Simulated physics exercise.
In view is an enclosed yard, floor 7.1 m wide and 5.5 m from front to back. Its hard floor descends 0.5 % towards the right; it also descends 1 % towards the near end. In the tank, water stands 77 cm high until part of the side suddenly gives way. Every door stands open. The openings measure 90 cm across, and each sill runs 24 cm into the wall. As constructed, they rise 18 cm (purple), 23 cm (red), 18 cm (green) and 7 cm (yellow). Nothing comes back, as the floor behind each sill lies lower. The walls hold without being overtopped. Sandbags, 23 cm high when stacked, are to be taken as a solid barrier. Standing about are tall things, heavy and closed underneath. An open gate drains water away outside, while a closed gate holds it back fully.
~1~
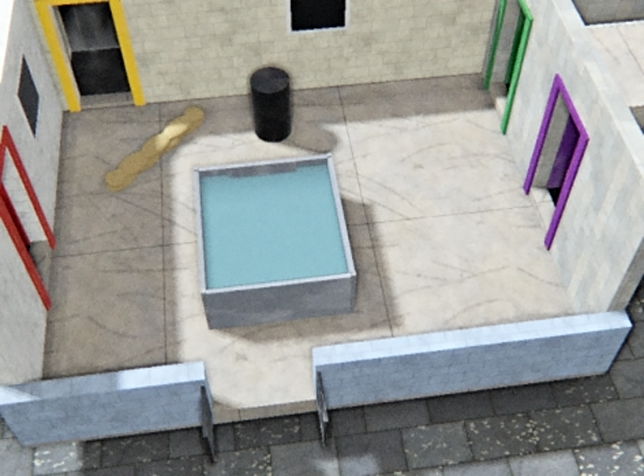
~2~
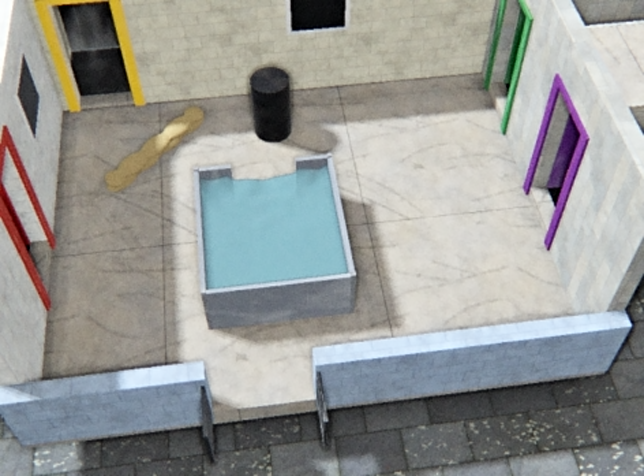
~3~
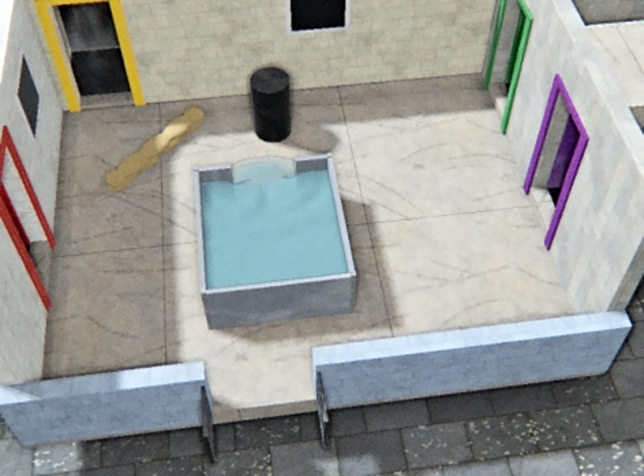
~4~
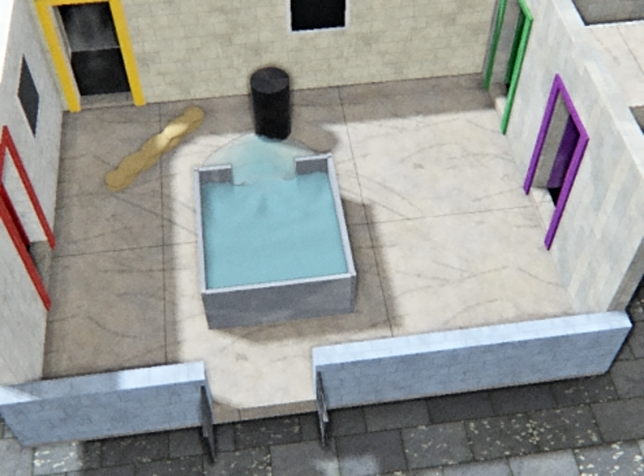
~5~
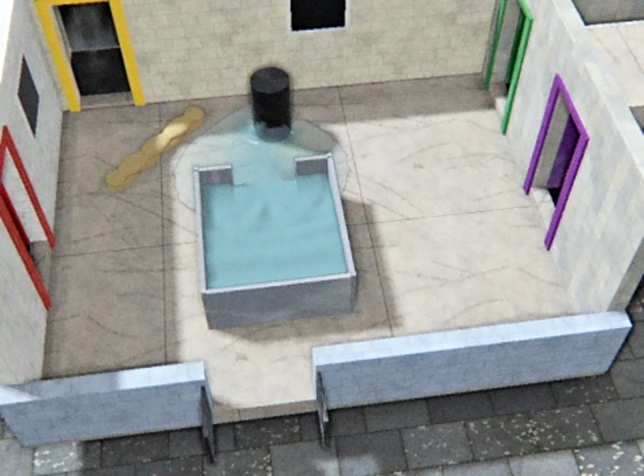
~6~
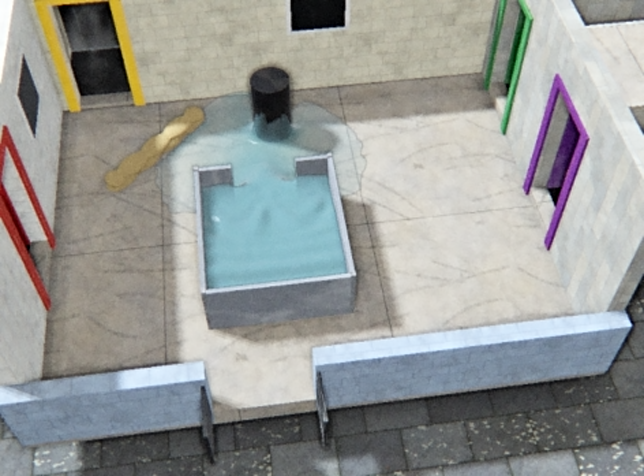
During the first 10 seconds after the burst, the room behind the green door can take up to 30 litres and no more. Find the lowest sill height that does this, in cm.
The lowest height is about 20 cm.
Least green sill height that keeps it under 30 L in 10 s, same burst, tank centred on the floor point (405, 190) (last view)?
In this case, 24 cm or so.
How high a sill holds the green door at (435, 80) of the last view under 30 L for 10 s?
Minimum: Close to 14.5 cm.
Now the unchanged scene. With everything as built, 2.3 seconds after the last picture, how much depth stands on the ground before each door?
Centimetres: Purple = 0, red = 2, green = 24, yellow = 5.
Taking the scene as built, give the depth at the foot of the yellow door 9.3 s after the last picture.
Some 5.5 centimetres.
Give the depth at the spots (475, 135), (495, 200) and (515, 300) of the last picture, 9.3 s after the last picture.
That's 8, 6 and 13 cm, in the order given.
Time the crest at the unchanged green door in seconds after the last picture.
At roughly 2.8 s.
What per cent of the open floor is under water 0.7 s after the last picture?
Some 20 per cent of it.
Then, 0.7 s after the last picture water covers 20 % of the floor, deepest (45 cm) near (206, 101); it has not reached the green door.
Then, 2.3 s after the last picture water covers 50 % of the floor, deepest (32 cm) near (484, 90); 24 cm at the green door, 8 litres in over its 18 cm sill.
Then, 9.3 s after the last picture water covers 95 % of the floor, deepest (14 cm) near (527, 307); 9 cm at the green door, 51 litres in over its 18 cm sill.
At the green door as built, the water peaked near 26 cm, 2.7 s after the last picture.
Run again over the same 10 s with other heights there, 64 litres in over 17 cm, 16 litres over 23 cm. The limit of 30 litres is kept from about 20 cm up.
